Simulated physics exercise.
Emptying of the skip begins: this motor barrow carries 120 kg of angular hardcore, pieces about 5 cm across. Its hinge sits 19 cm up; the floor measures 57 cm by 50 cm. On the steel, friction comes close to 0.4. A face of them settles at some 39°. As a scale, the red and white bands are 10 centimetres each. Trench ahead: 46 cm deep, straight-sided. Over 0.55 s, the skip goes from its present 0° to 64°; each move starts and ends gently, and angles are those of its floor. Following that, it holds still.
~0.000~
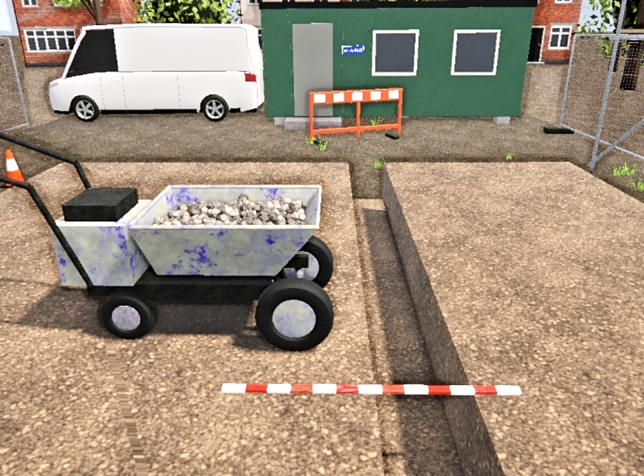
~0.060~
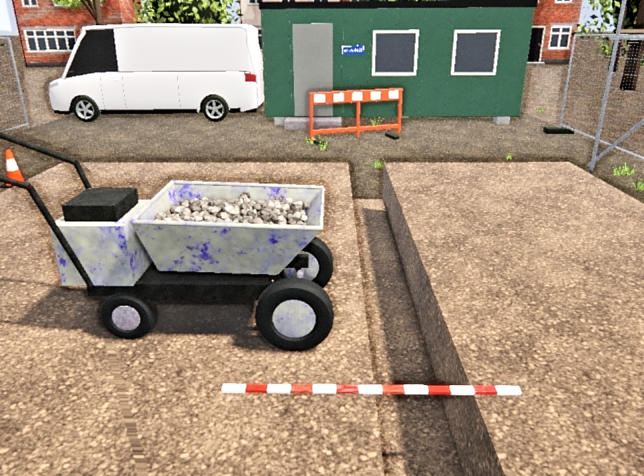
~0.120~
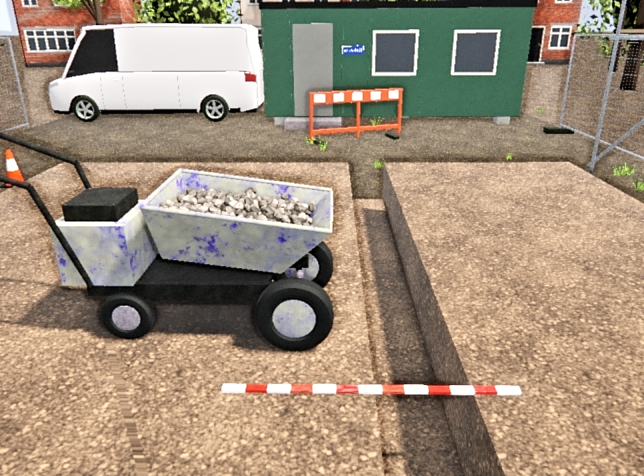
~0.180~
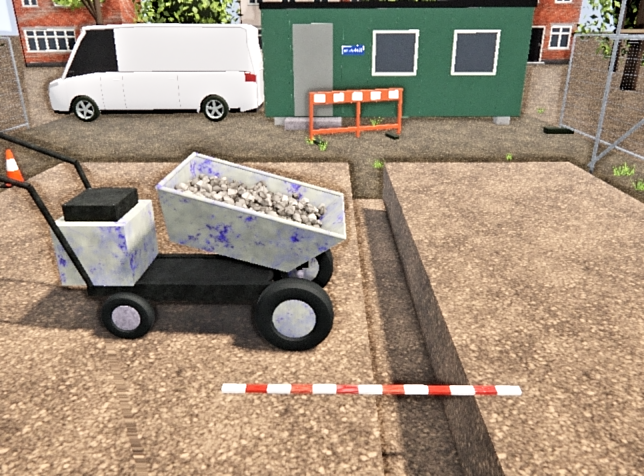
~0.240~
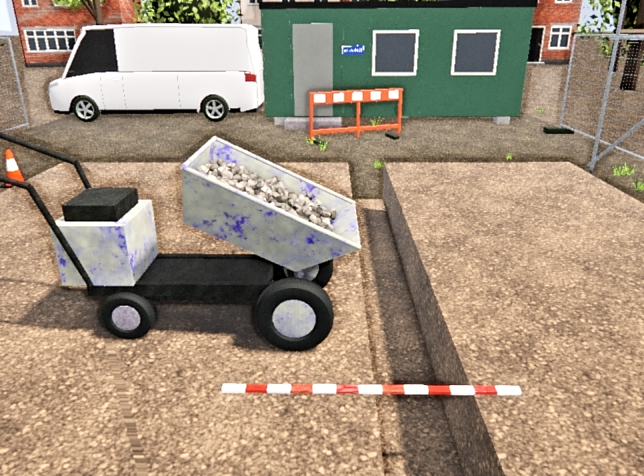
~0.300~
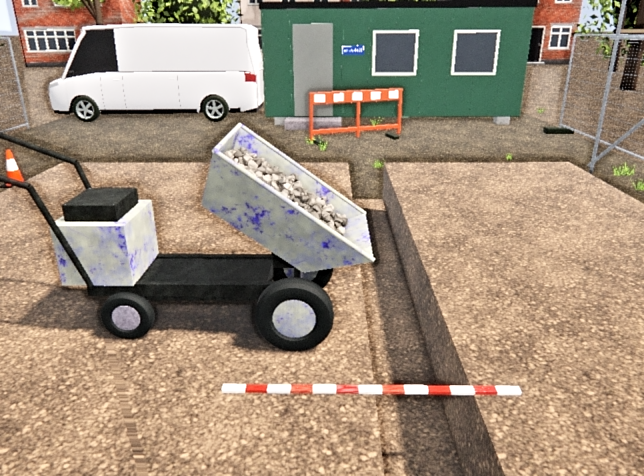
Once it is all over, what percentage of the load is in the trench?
Roughly 49 percent of the load is in the trench.
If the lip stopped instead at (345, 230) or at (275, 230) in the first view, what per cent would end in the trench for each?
Roughly 30 in a hundred from the first, 75 in a hundred from the second.
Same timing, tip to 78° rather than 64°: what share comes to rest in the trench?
It comes out at about 55 percent.
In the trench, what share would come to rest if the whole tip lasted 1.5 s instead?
60 per cent.
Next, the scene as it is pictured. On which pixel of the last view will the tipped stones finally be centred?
Their centre sits close to (429, 377).
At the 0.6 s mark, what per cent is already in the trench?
Around 10 per cent of it.
After 0.4 s the floor is at 54°; 100 % in the skip; the foremost stones are at (364, 251).
After 0.6 s the floor is at 64°; 89 % in the skip, 11 % in the trench; the foremost stones are at (440, 307).
After 1.0 s the floor is at 64°; 32 % in the skip, 37 % in the trench, 30 % past the trench; the foremost stones are at (560, 320).
After 3.0 s the floor is at 64°; 21 % in the skip, 49 % in the trench, 29 % past the trench; the foremost stones are at (638, 311).
